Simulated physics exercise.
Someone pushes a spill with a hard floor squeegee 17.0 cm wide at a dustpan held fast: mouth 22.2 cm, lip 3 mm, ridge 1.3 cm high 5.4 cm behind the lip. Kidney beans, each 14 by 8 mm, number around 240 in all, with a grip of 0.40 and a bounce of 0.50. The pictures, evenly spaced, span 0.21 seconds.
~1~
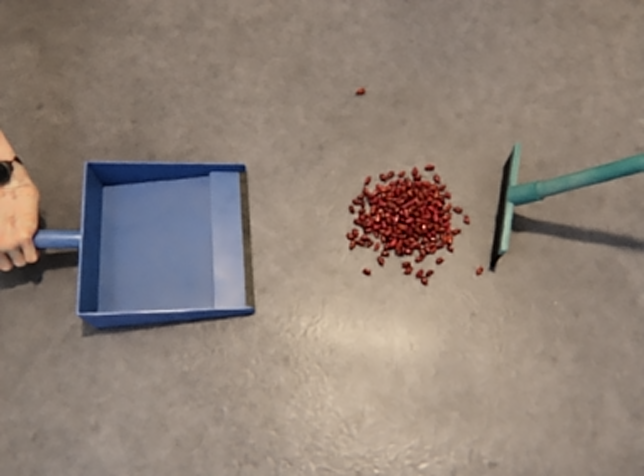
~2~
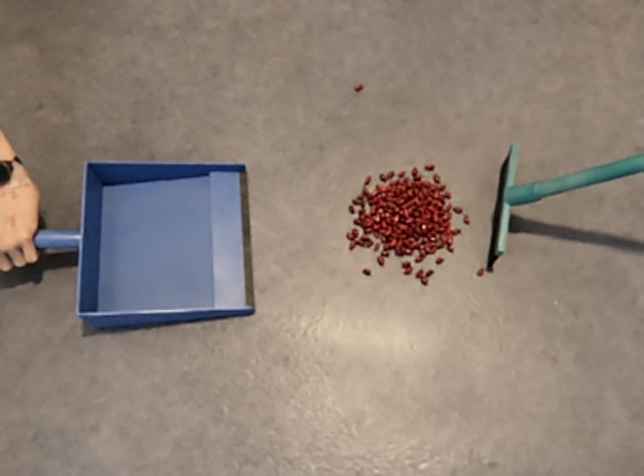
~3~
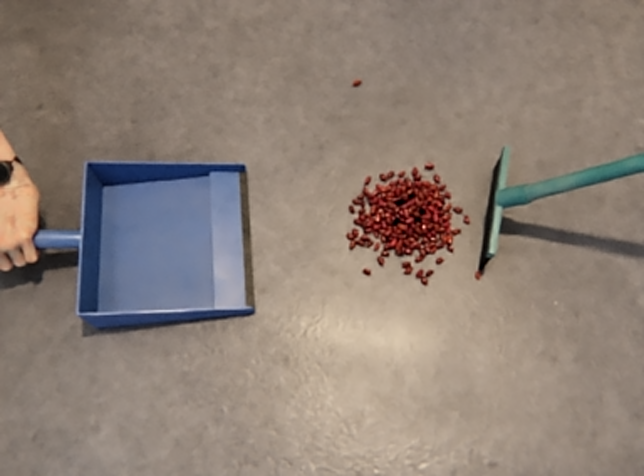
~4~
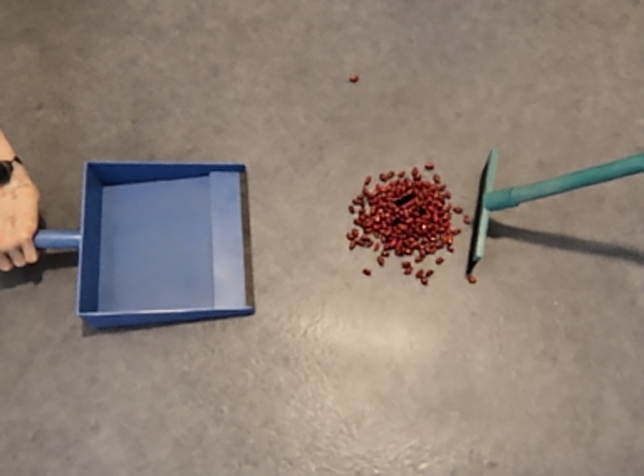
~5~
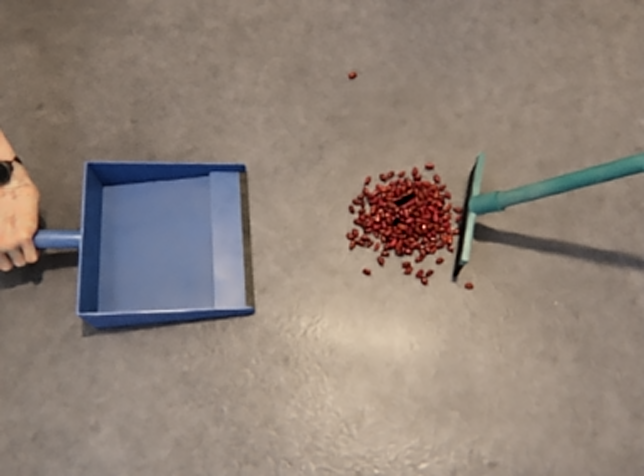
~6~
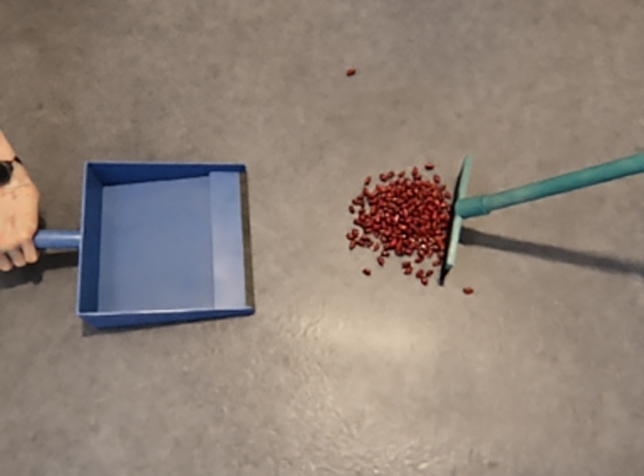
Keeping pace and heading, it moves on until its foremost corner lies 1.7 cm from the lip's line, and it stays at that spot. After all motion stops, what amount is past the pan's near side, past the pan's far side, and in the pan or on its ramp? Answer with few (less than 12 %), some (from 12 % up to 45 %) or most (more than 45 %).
Near side - few; far side - few; pan - few.
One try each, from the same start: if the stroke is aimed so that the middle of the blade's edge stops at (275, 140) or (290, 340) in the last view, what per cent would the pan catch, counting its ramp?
Around 5 per cent, and around 0 per cent.
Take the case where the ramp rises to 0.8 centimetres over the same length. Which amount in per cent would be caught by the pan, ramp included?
I'd expect close to 10 per cent.
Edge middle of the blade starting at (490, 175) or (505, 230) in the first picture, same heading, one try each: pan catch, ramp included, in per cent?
Some 10 and 0 per cent.
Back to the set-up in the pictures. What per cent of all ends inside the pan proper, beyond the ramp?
Roughly 0 in a hundred.
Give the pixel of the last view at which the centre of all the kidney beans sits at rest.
Approximately (279, 217) in the last picture.
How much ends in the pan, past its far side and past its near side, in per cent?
Near 5, far 5, pan 5, all in per cent.
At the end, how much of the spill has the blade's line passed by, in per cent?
Estimate: About 35 %.
Then, 0.26 s after the last picture, middle of the blade 17 cm from the lip; 0 % over the lip, far side 0 %, near side 0 %.
Then, 0.44 s after the last picture, middle of the blade 9 cm from the lip; 0 % over the lip, far side 5 %, near side 0 %.
Then, 0.73 s after the last picture, middle of the blade 4 cm from the lip; 5 % over the lip, far side 5 %, near side 5 %.
In the end, near side 5 %, far side 5 %, pan 5 %, in front of the lip or behind the blade 85 %.
